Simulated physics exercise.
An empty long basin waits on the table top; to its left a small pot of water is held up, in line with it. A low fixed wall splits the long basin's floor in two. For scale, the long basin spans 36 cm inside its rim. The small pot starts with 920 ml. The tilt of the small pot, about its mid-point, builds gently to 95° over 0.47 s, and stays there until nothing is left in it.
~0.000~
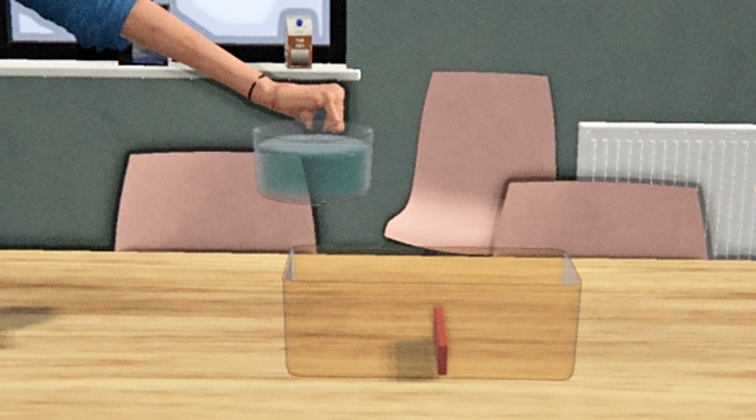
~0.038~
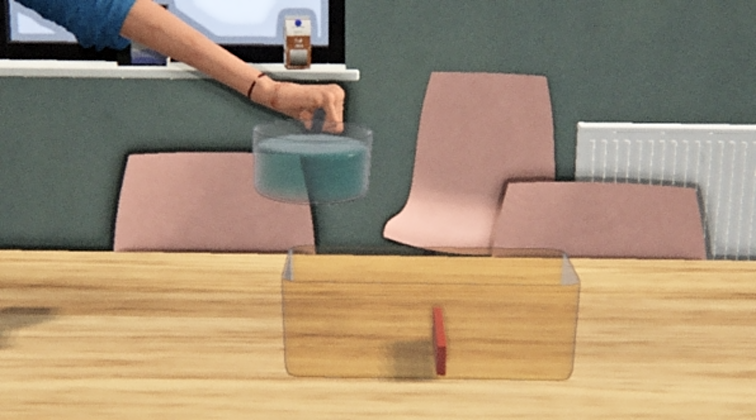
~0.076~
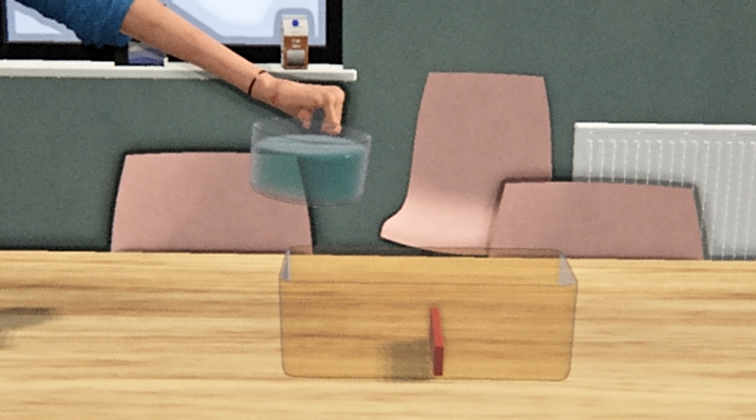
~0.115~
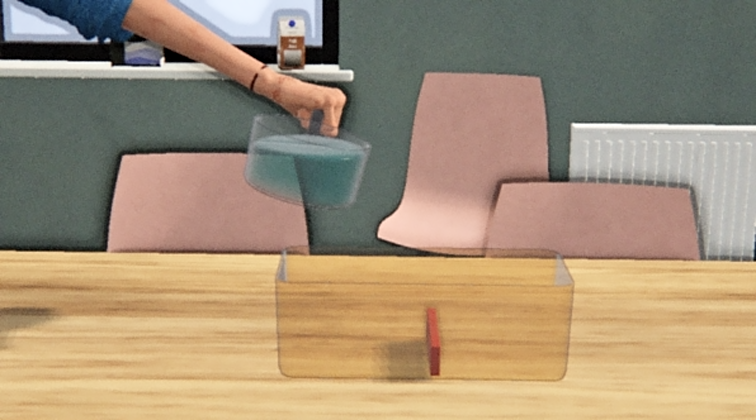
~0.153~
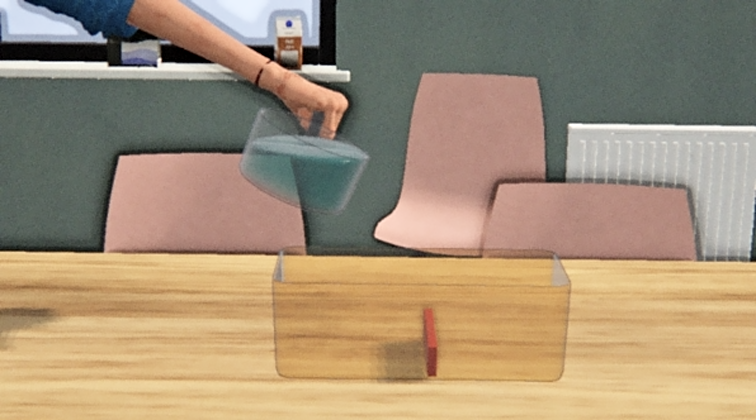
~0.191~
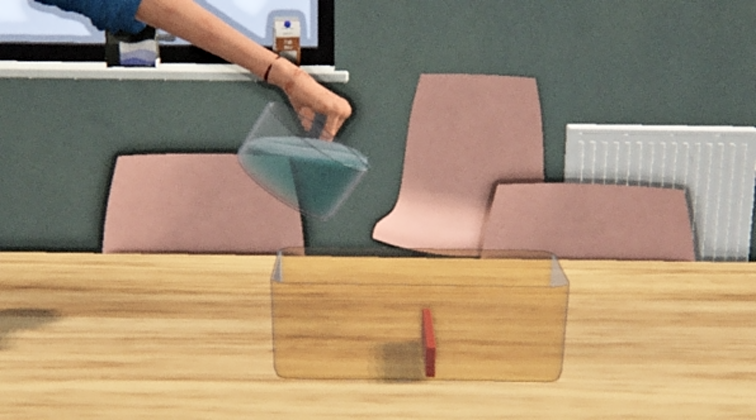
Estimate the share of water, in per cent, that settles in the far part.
The far part has some 11 per cent.
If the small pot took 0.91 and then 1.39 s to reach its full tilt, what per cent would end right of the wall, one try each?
First 25, then 35 per cent.
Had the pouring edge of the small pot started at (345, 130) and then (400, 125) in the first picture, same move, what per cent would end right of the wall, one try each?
In turn about 15 and 50 per cent.
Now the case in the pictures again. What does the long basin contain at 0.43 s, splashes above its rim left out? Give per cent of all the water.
Near 22 in a hundred.
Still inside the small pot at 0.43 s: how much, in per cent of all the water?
Some 34 per cent.
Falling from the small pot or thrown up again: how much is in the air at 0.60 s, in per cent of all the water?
Some 8 per cent.
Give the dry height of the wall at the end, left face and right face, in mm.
Left about 12 mm, right about 36 mm.
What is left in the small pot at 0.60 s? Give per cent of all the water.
About 12 per cent.
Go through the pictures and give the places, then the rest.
The first picture shows tilt 0°; pouring edge (372, 132); surface from (258, 144) to (370, 145); the long basin's rim runs from (288, 264) to (573, 268); the wall's top is at (441, 327).
The second picture shows tilt 2°; pouring edge (371, 134); surface from (257, 143) to (369, 145).
The third picture shows tilt 6°; pouring edge (371, 139); surface from (255, 142) to (368, 147).
The fourth picture shows tilt 13°; pouring edge (370, 148); surface from (252, 142) to (366, 149).
The fifth picture shows tilt 23°; pouring edge (368, 158); surface from (249, 142) to (367, 153).
The sixth picture shows tilt 34°; pouring edge (366, 171); surface from (246, 143) to (366, 163); 2 per cent is over the edge.
By 0.43 s the tilt is 93° and 35 per cent is still to pour, 23 is left of the wall and 0 right of it.
By 0.60 s the tilt is 95° and 11 per cent is still to pour, 77 is left of the wall and 4 right of it.
By 0.77 s the tilt is 95° and 4 per cent is still to pour, 80 is left of the wall and 8 right of it.
By 0.97 s the tilt is 95° and 1 per cent is still to pour, 85 is left of the wall and 10 right of it.
At rest 86 per cent lies left of the wall, 11 right of it and 3 outside.
